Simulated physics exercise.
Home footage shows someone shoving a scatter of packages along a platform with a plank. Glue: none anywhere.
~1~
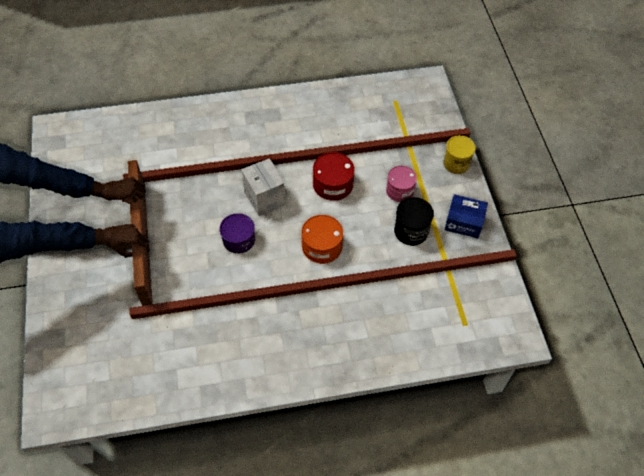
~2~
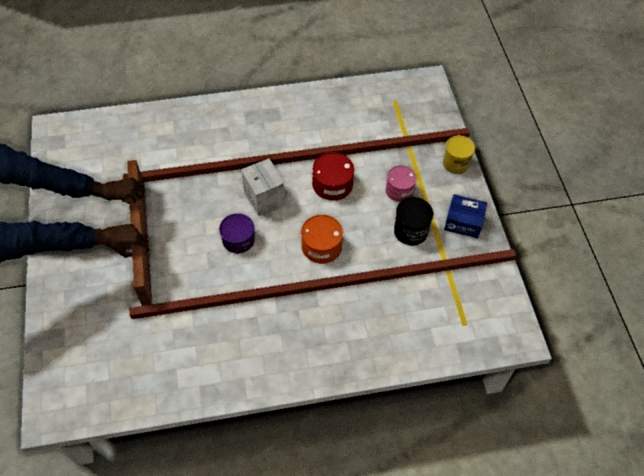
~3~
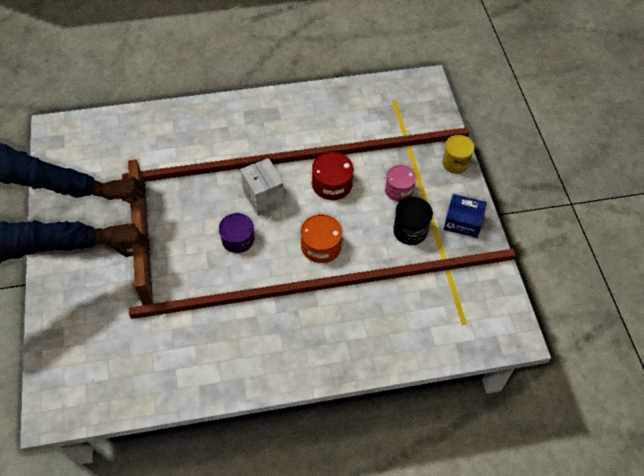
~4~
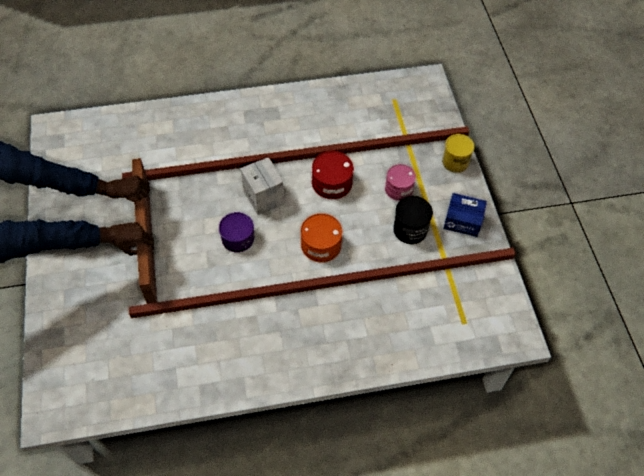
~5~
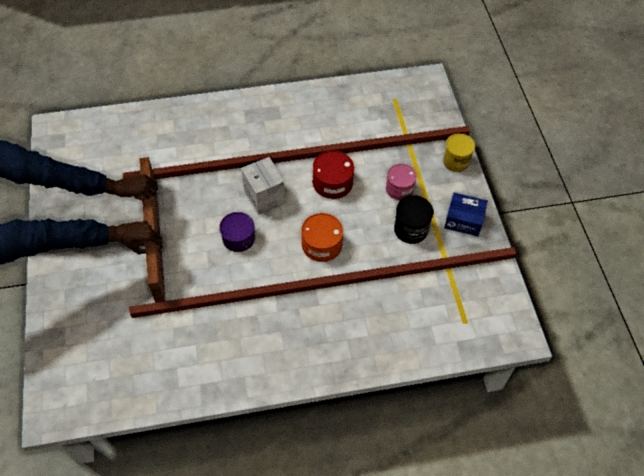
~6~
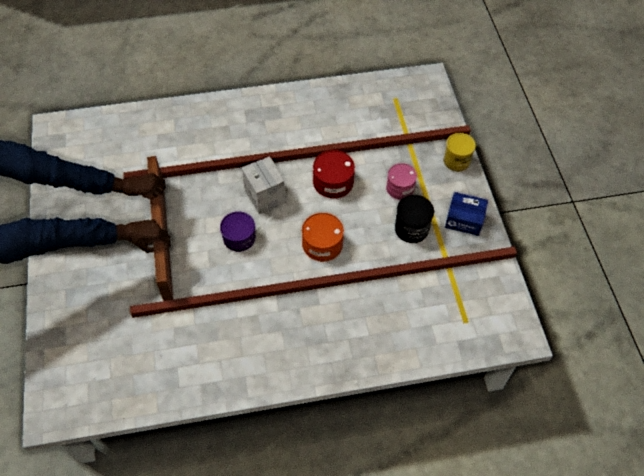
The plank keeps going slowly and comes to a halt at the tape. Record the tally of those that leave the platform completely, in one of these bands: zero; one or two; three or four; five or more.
Count: One or two.
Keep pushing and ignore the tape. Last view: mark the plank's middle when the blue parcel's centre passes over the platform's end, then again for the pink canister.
Roughly (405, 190); for the second one, roughly (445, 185).
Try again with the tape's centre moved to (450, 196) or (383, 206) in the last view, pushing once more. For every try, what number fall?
Tallies in order: 5 and 0.
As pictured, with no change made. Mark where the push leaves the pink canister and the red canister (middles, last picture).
The first sits around (470, 181), while the other sits around (466, 152).
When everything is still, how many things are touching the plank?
The answer is 3.
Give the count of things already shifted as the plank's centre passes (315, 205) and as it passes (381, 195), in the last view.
4 by the first point, 7 by the second.
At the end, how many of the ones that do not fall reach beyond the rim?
That'd be 2.
Early on, none off yet; yellow pail at rest near (459, 153); blue parcel at rest near (466, 214); pink canister at rest near (401, 182).
A while later, none off yet; yellow pail at rest near (459, 153); blue parcel at rest near (466, 214); pink canister travelled a little near (412, 184).
Finally, the number that fall off is one or two; lost, blue parcel and yellow pail.
